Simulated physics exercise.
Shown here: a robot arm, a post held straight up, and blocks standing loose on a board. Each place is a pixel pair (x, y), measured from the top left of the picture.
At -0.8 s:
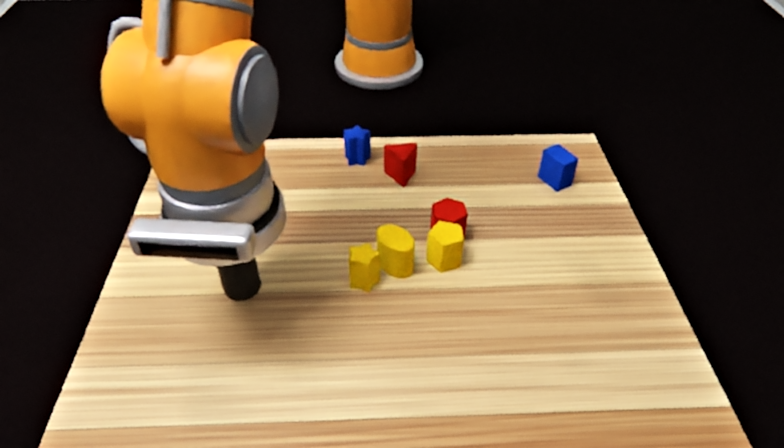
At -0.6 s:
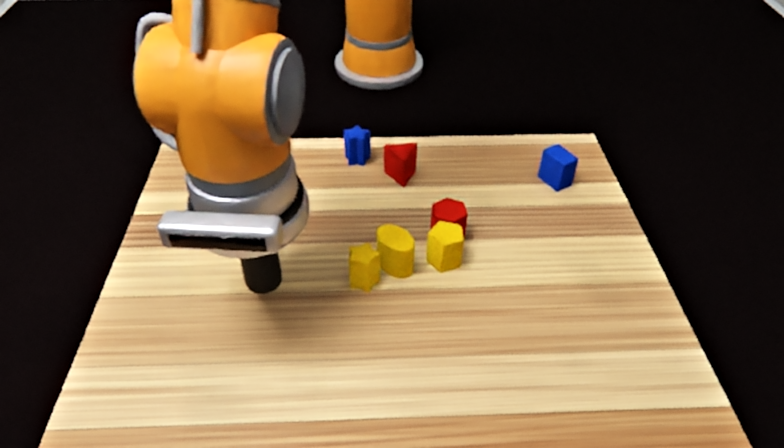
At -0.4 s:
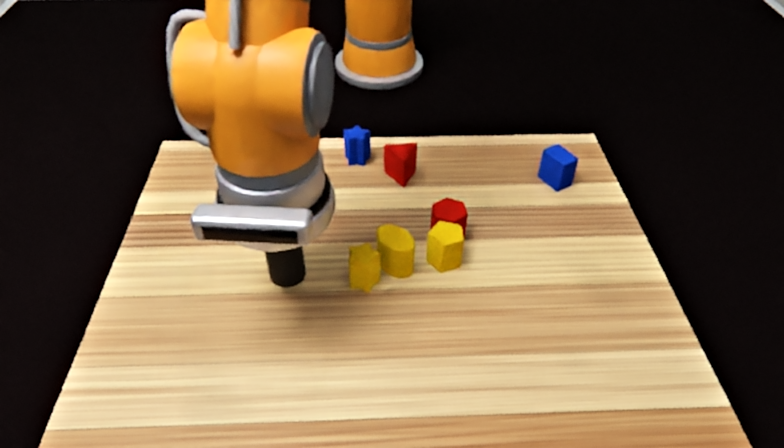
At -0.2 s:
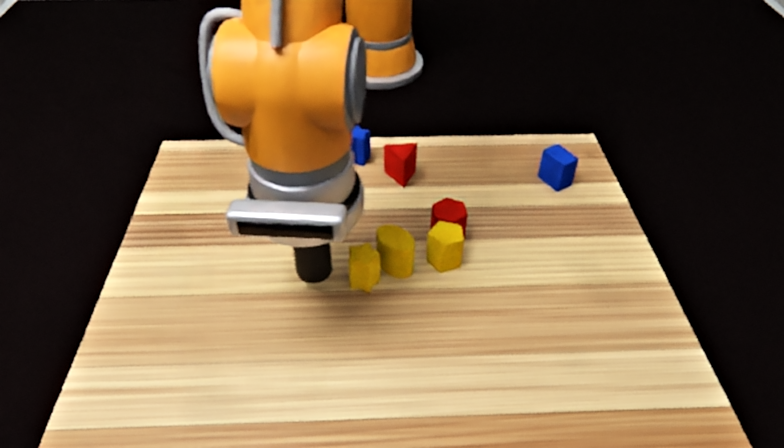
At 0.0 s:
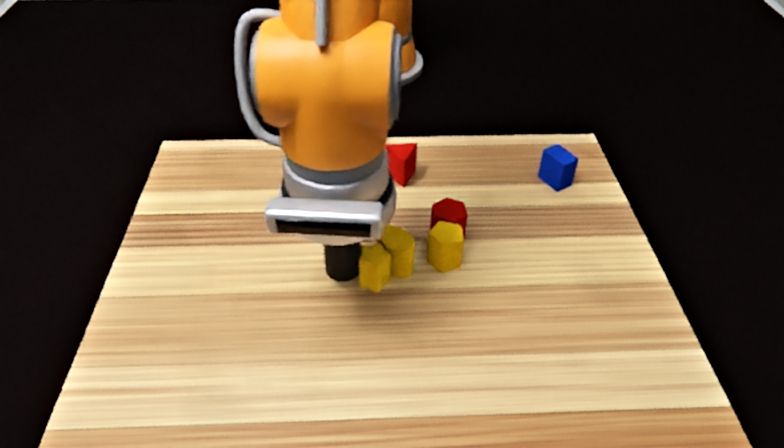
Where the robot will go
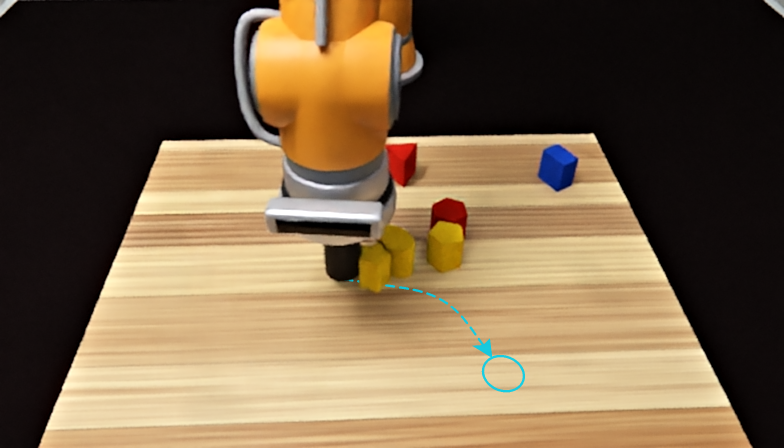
Orange robot arm sweeping a dark upright post rightward across a wooden board, then nudging a yellow star block slightly right.
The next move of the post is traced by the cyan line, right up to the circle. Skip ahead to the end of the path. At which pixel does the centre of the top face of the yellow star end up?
The top centre is at (490, 274).
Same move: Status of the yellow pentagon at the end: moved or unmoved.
The block you're asking about stays where it is.
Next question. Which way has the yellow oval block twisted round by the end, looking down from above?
It rotates counterclockwise.
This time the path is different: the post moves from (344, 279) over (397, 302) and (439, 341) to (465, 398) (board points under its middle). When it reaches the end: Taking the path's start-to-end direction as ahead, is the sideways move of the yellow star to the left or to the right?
It's pushed left.
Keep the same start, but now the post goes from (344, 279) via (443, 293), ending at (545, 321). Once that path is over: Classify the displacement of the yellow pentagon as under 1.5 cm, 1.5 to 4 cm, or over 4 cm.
Under 1.5 cm.
The drawn path runs from (344, 279) via (409, 289) and (464, 319), ending at (503, 373).
What follows on the original path. One third of the way, post at (410, 278); yellow star at (442, 262); yellow oval block at (406, 234), turned 30° anticlockwise.
Two thirds of the way, post at (466, 309); yellow star at (490, 274), turned 45° anticlockwise; yellow oval block at (406, 234), turned 30° anticlockwise.
At the end, post at (506, 363); yellow star at (490, 274), turned 45° anticlockwise; yellow oval block at (406, 234), turned 30° anticlockwise; yellow pentagon not moved.
